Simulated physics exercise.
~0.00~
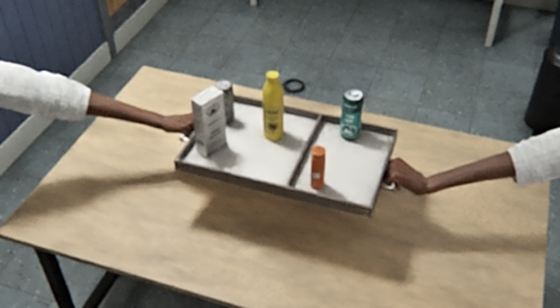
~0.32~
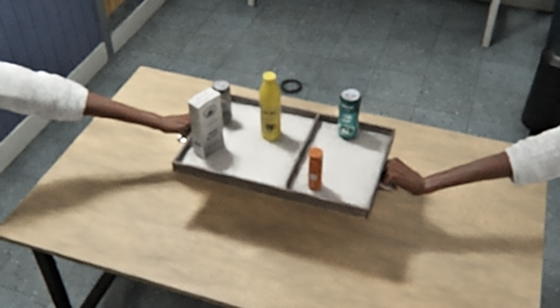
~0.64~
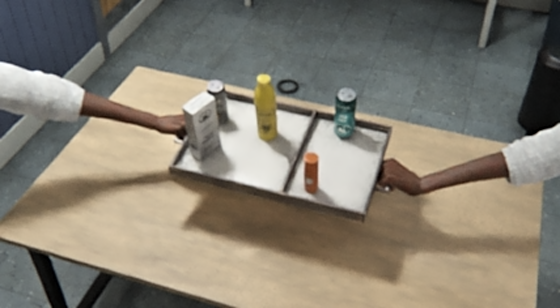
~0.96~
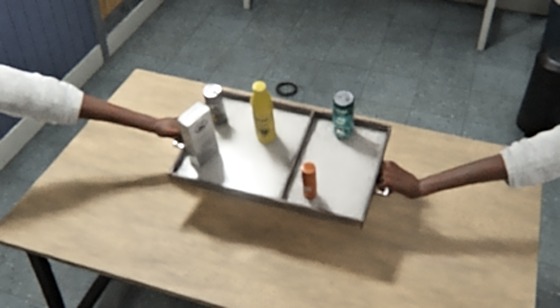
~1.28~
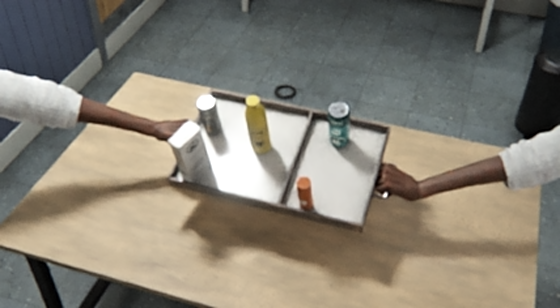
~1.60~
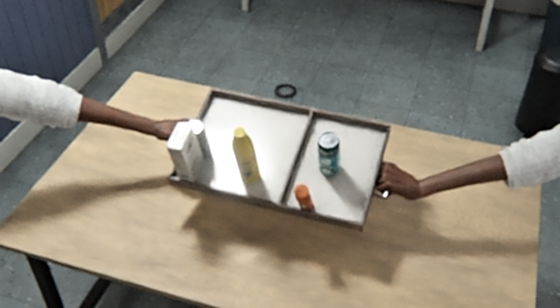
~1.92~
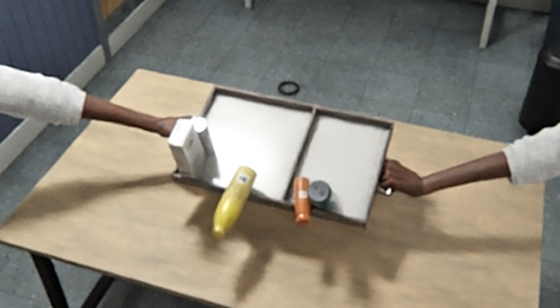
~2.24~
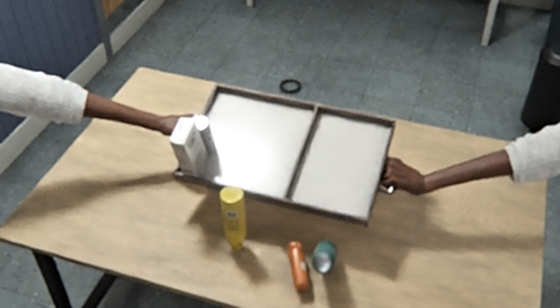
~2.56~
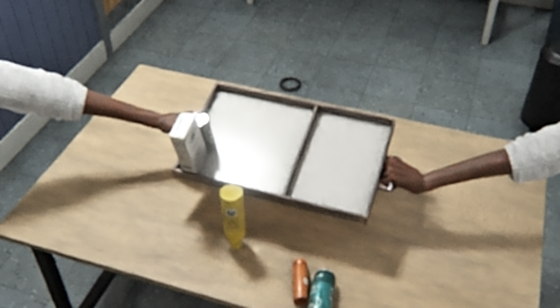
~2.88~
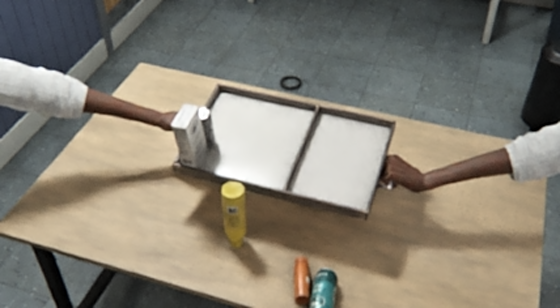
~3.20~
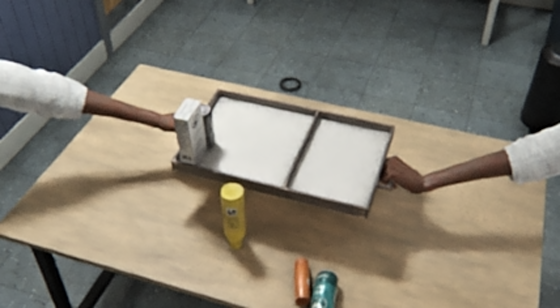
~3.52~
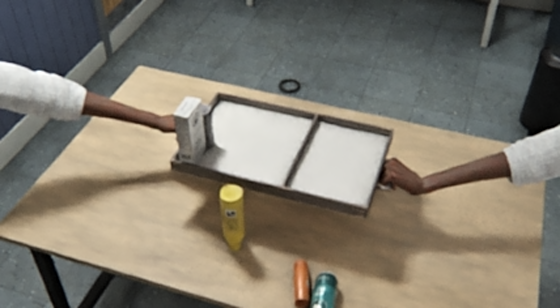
At the start, two hands hold a divided tray above a wooden table, with a yellow bottle, a white packet, a grey can, a turquoise can and an orange shaker standing on it. The tray tips steadily, its near edge going down, and the items lean and slide toward the near rim. The yellow bottle, turquoise can and orange shaker topple over the rim and drop off. The hands then level the tray again. At the end, the packet and grey can stand upright at its left, the bottle is upside down in front, and the turquoise can and shaker lie nearer the viewer.
